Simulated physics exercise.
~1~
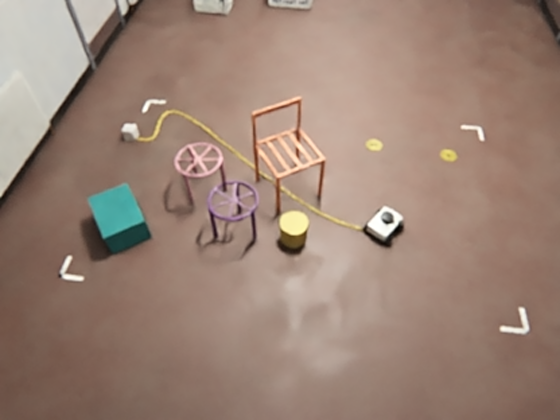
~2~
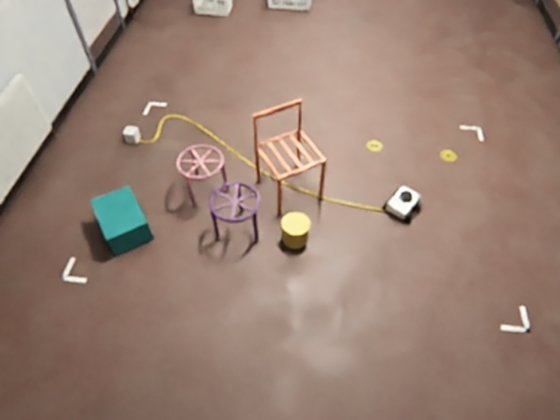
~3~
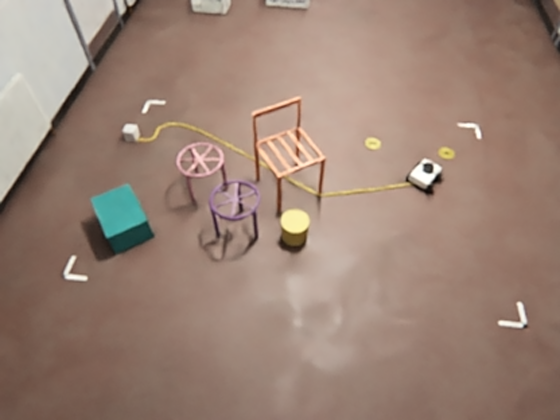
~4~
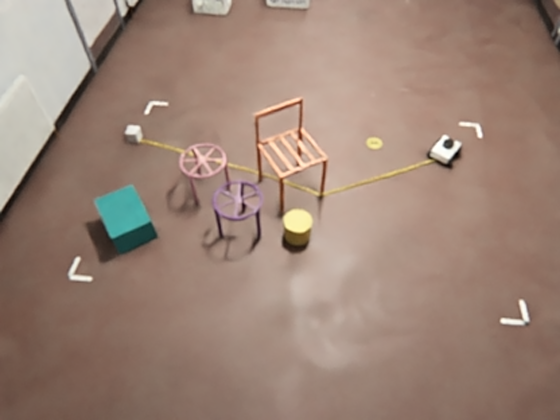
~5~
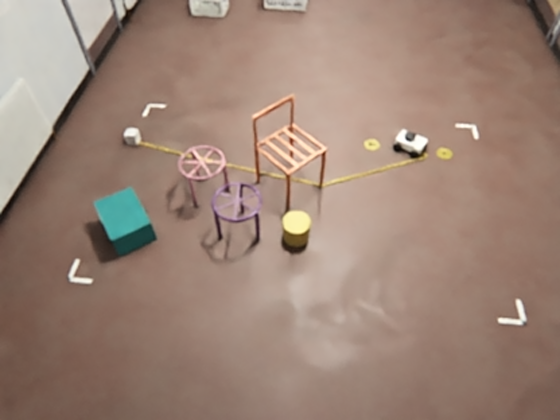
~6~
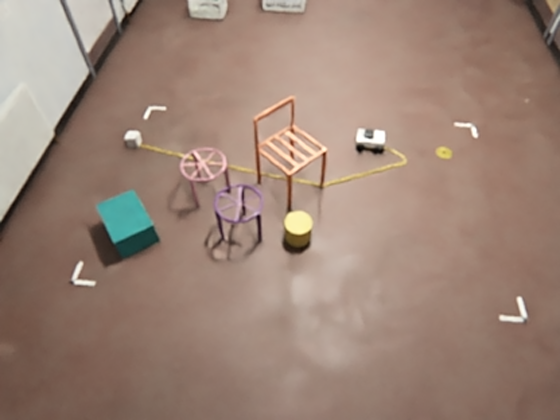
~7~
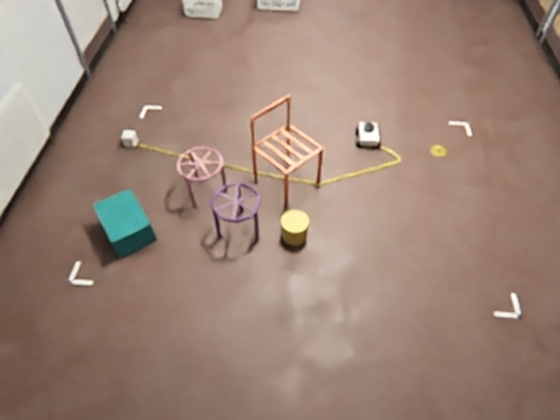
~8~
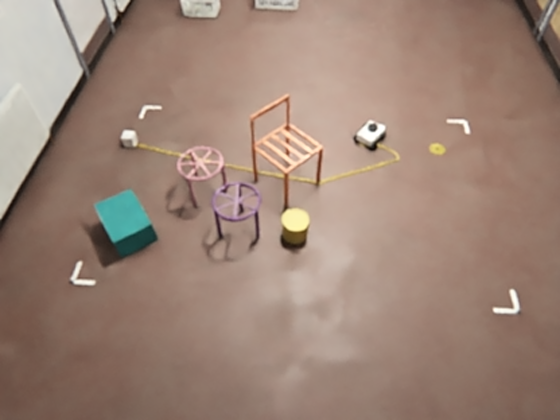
Small white cart trailing a yellow lead past stools, bucket and orange chair, which turns slightly, then doubling back left and stopping.
